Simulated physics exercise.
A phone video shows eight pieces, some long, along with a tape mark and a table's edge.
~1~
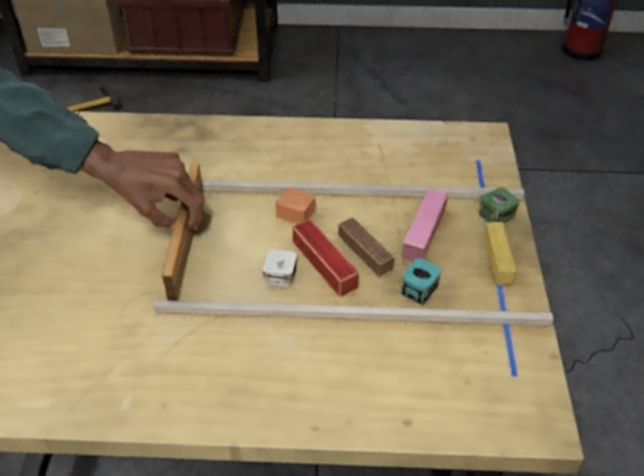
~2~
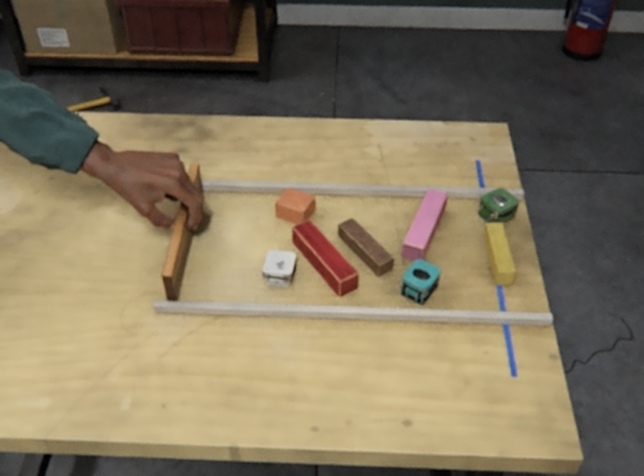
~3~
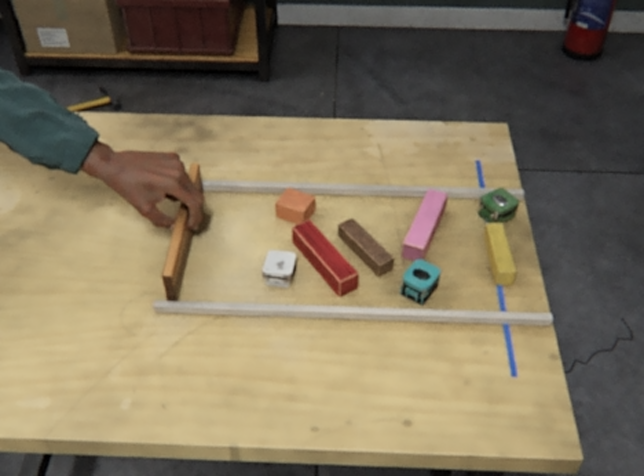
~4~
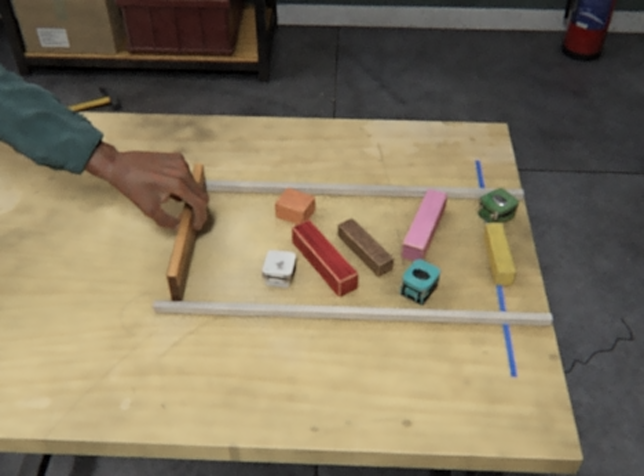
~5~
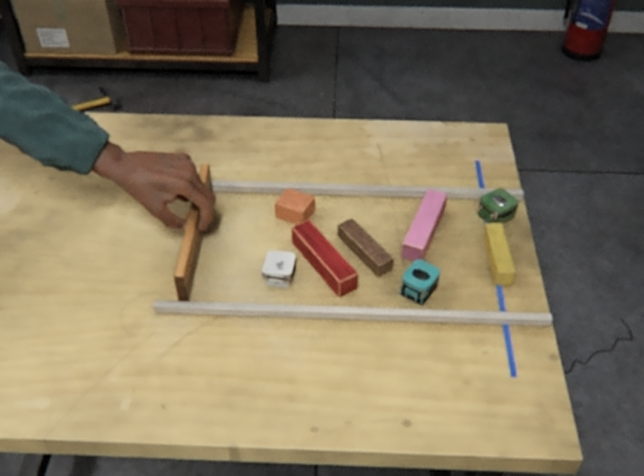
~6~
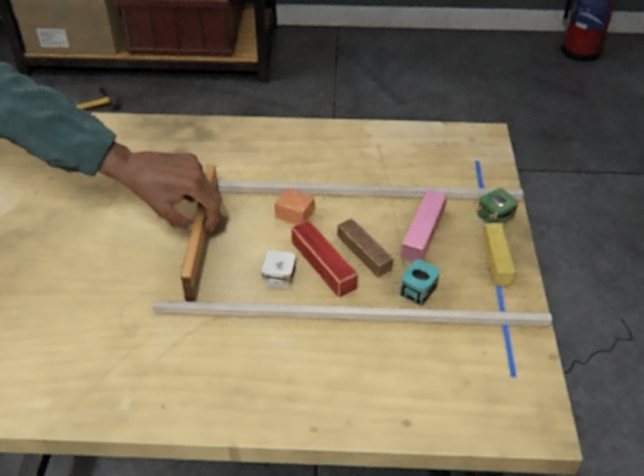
On a wooden tabletop, a hand sliding an upright board slightly right between two pale rails, eight scattered coloured pieces staying still.
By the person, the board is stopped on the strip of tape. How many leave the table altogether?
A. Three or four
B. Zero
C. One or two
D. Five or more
Three or four.
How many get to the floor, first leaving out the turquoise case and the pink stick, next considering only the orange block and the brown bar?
First try: 2 fallen; other try: 2.
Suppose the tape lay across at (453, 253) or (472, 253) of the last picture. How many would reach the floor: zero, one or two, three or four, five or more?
For each in order, zero and one or two.
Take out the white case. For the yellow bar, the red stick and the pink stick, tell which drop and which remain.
Note: Yellow bar is off by the end; red stick is on by the end; pink stick is off by the end.
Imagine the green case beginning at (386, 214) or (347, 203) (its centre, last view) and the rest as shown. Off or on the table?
From the two starts it leaves the top; it leaves the top.
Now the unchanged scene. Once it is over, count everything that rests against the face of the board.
Count recorded: 4.
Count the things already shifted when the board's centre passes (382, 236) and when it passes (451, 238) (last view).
6, then 8.
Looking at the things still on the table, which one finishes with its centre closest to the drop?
Brown bar.
Early on, none off yet; green case at rest near (498, 208); yellow bar at rest near (498, 254); pink stick at rest near (425, 225).
A while later, none off yet; green case at rest near (498, 208); yellow bar at rest near (498, 254); pink stick travelled a little near (457, 220).
Finally, the number that fall off is three or four; lost, pink stick, yellow bar and green case.
